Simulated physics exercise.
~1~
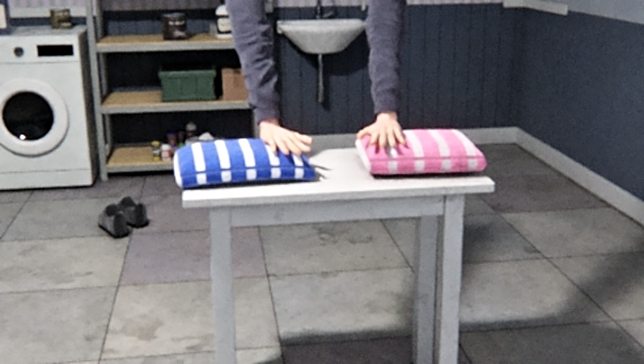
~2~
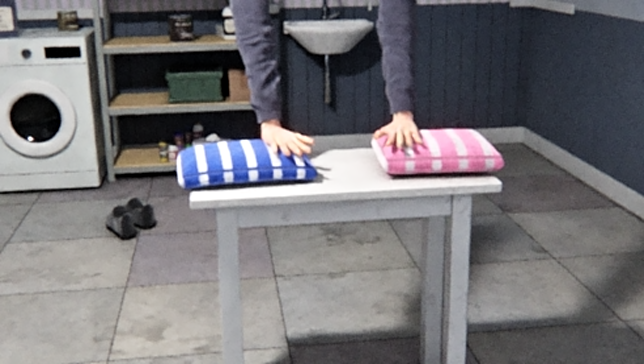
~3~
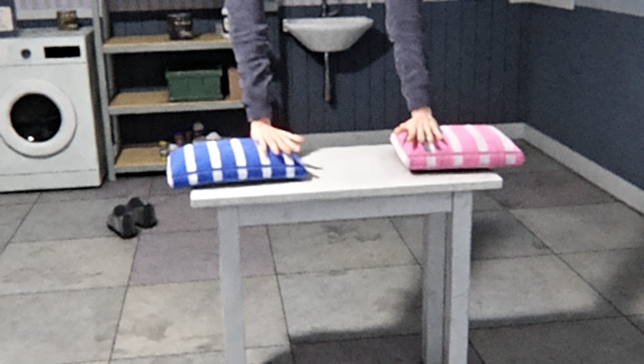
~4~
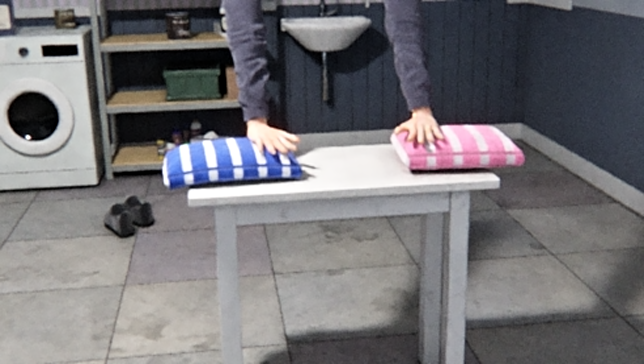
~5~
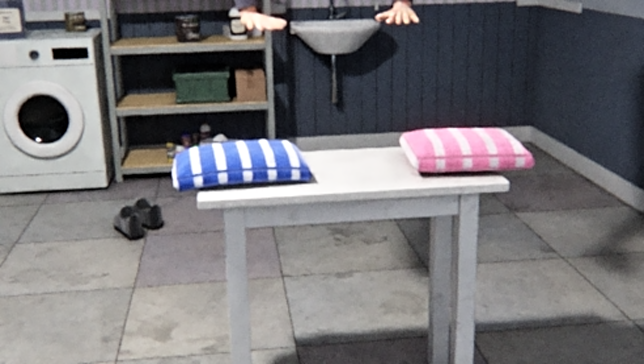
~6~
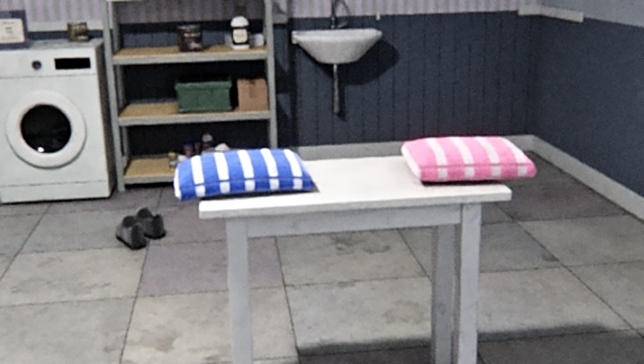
To begin with, two hands rest on a blue-and-white striped pillow and a pink-and-white striped cushion on a white bench, in a room with a washing machine, shelves and a small sink. The hands push the two apart, the pink one sliding right and the blue one edging slightly left. Each ends up near its own end of the bench, the hands pausing on top. Then the hands let go, lift and draw back out of view. Both the blue pillow and the pink cushion stay at rest on the bench, with a bare stretch between them.
